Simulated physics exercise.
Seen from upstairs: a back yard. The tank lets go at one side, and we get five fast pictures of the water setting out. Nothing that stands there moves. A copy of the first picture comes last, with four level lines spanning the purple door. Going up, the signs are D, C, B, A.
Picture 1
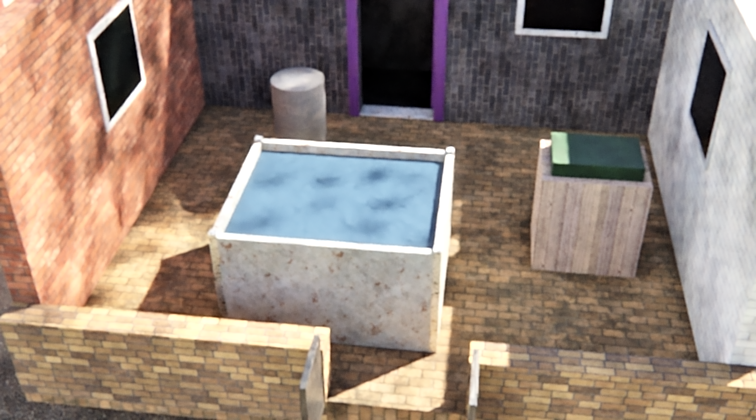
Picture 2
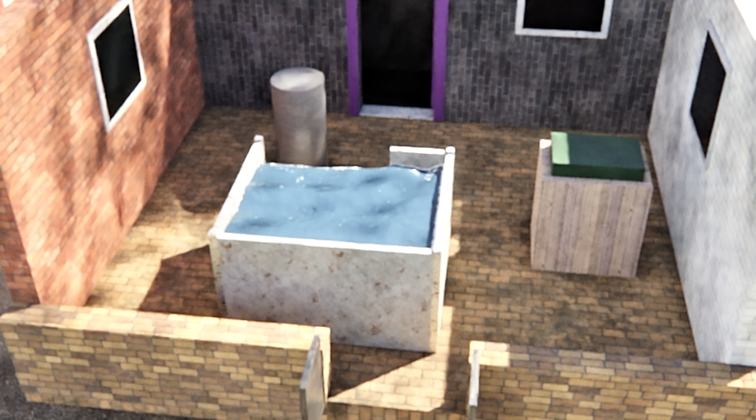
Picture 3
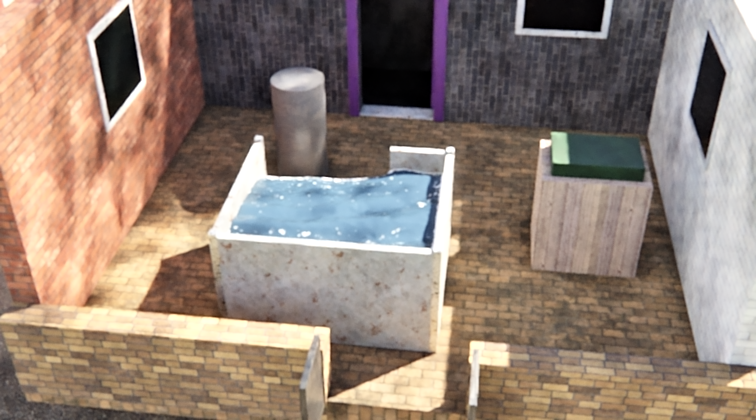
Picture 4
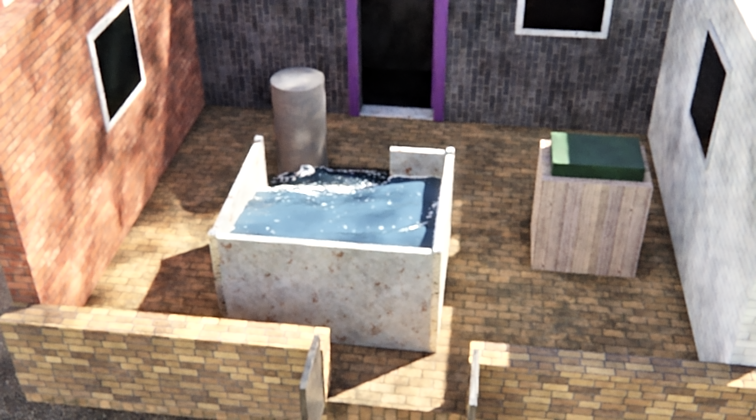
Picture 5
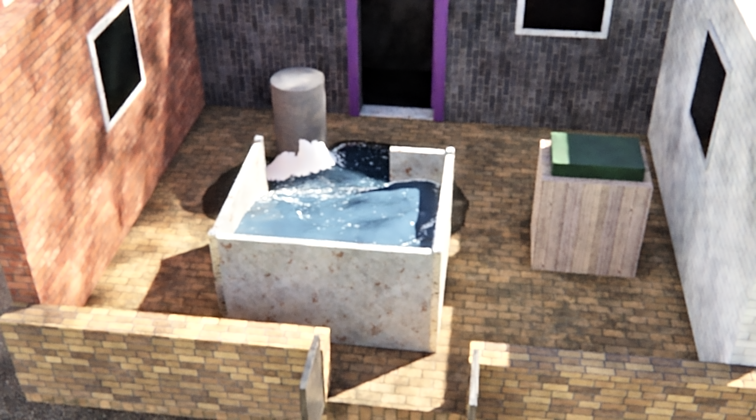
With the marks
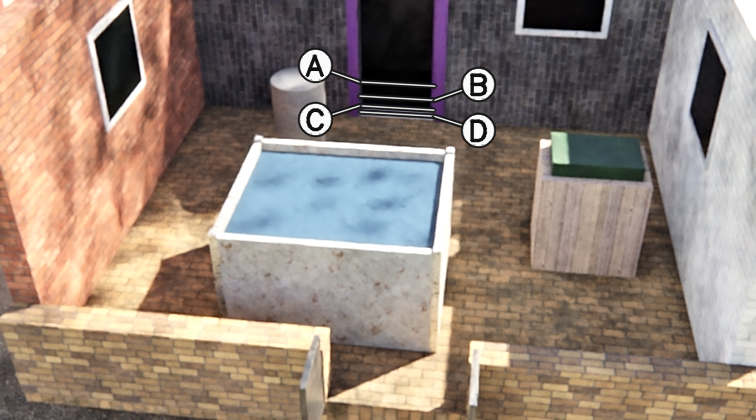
A pale, square-sided tank of blue water stands in a brick-paved back yard seen from upstairs, between a red brick wall on the left and a whitish one on the right. Behind it are a grey cylinder and a purple doorway, with a green-topped wooden box to the right. The camera stays still as the back panel opens, the water sinks and churns white, and dark wet patches spread behind.
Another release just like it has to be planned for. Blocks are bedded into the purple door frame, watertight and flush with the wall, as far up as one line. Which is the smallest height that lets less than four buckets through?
That is height A.
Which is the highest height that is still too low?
That would be B.
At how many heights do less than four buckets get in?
One of them.
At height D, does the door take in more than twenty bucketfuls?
Yes, clearly.
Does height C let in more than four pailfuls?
Yes, it does.
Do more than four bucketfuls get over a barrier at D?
Yes, that goes wrong.
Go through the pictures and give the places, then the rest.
Water in the tank at rest, its middle at (340, 199); foot of the purple doorway at (396, 118); open gate at (399, 330), in the first frame.
Water covers 2 % of the ground, its front hidden from here, in the second frame.
Water covers 5 % of the ground, its front hidden from here, in the third frame.
Water covers 10 % of the ground, its front hidden from here, in the fourth frame.
Front seen at (372, 144), 16 % of the ground wet, in the fifth frame.
On the marked copy, A at (397, 84); B at (396, 98); C at (396, 107); D at (396, 114); from the bottom up D, C, B, A.
With A, a bucket or two gets in.
With B, about 13 bucketfuls get in.
With C, dozens of bucketfuls pour in.
With D, dozens of bucketfuls pour in.
